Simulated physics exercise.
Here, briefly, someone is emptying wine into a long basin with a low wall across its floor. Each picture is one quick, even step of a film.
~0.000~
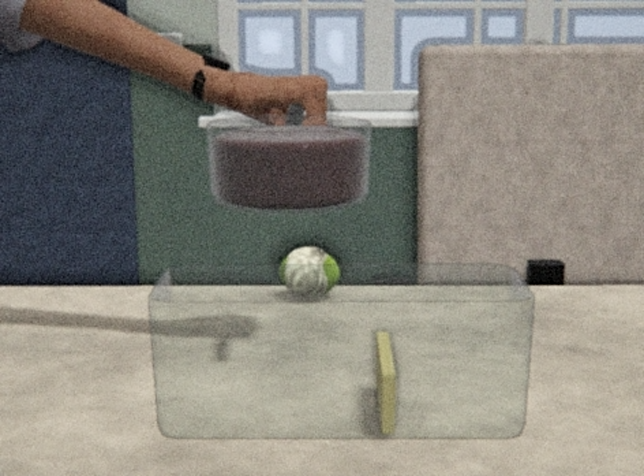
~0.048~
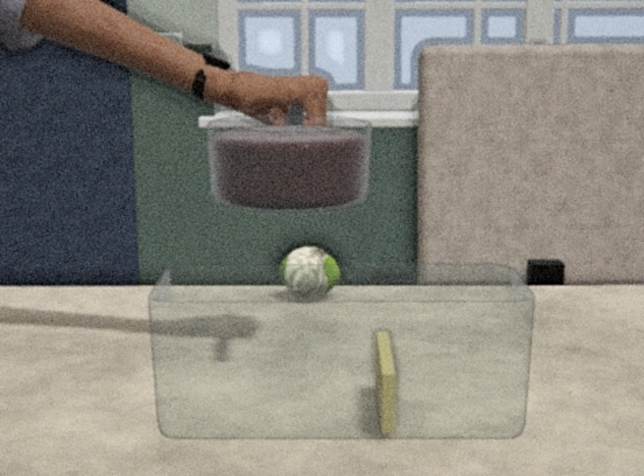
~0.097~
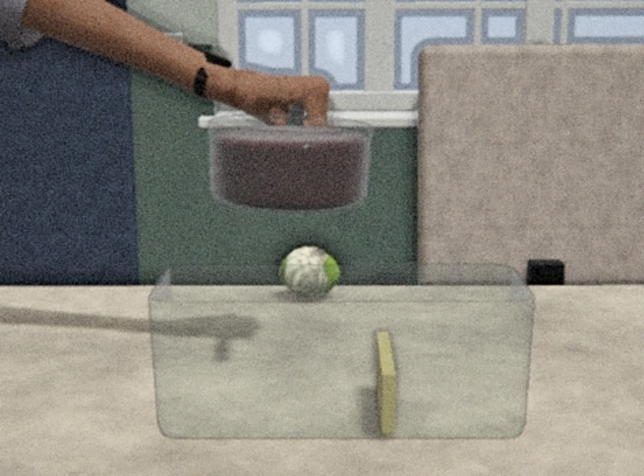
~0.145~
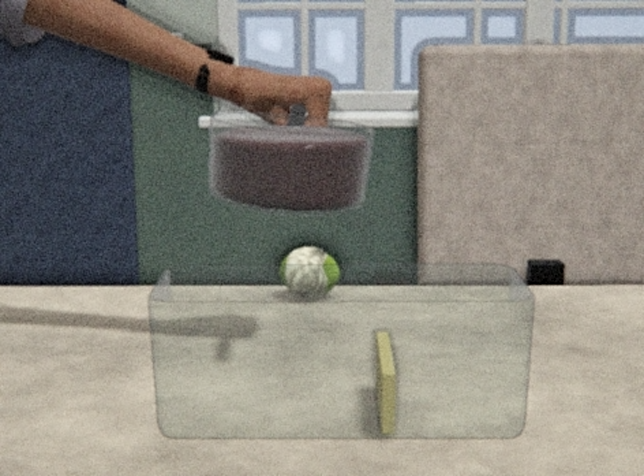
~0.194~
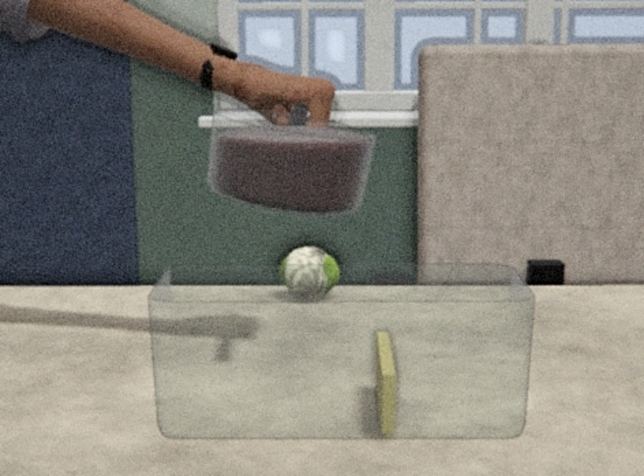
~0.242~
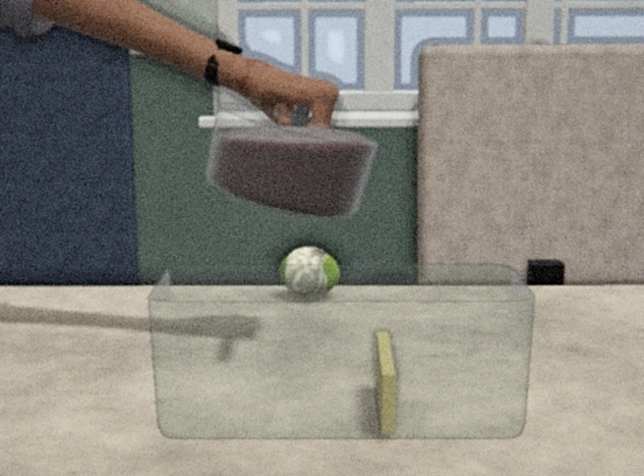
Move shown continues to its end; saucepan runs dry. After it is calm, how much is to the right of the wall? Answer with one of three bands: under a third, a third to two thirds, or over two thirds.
Over two thirds.
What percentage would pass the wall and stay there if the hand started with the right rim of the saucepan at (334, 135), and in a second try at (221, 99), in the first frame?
It comes out at around 60 percent and then around 5 percent.
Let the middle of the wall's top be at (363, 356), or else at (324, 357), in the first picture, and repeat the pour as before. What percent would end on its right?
Estimated: 95 % first, 100 % second.
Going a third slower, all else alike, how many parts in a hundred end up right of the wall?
Something like 85 in a hundred.
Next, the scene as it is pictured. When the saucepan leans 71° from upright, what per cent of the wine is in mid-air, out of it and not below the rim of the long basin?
Share in flight: Approx. 30 %.
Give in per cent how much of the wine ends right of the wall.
Around 80 percent.
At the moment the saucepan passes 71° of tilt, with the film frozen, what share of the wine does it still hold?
Remaining share, estimated: 45 %.
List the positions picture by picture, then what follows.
It leans 0°; its right rim is at (370, 125); the wine meets the walls at (212, 136) and (367, 135); the long basin's rim runs from (159, 284) to (523, 284); the wall's top is at (385, 354), in the first frame.
It leans 1°; its right rim is at (370, 126); the wine meets the walls at (213, 135) and (367, 135), in the second frame.
It leans 2°; its right rim is at (371, 129); the wine meets the walls at (213, 134) and (368, 136), in the third frame.
It leans 5°; its right rim is at (372, 133); the wine meets the walls at (214, 134) and (369, 138), in the fourth frame.
It leans 9°; its right rim is at (374, 139); the wine meets the walls at (217, 134) and (371, 138), in the fifth frame.
It leans 14°; its right rim is at (376, 146); the wine meets the walls at (217, 135) and (374, 139), in the sixth frame.
A moment on, the saucepan is tipped part way and 46 per cent is still to pour, 0 is left of the wall and 22 right of it.
Next, the saucepan is tipped right over and 7 per cent is still to pour, 9 is left of the wall and 78 right of it.
Then the saucepan is tipped right over and 0 per cent is still to pour, 18 is left of the wall and 80 right of it.
Later the saucepan is tipped right over and 0 per cent is still to pour, 20 is left of the wall and 80 right of it.
In the end 20 per cent lies left of the wall, 80 right of it and 0 outside.
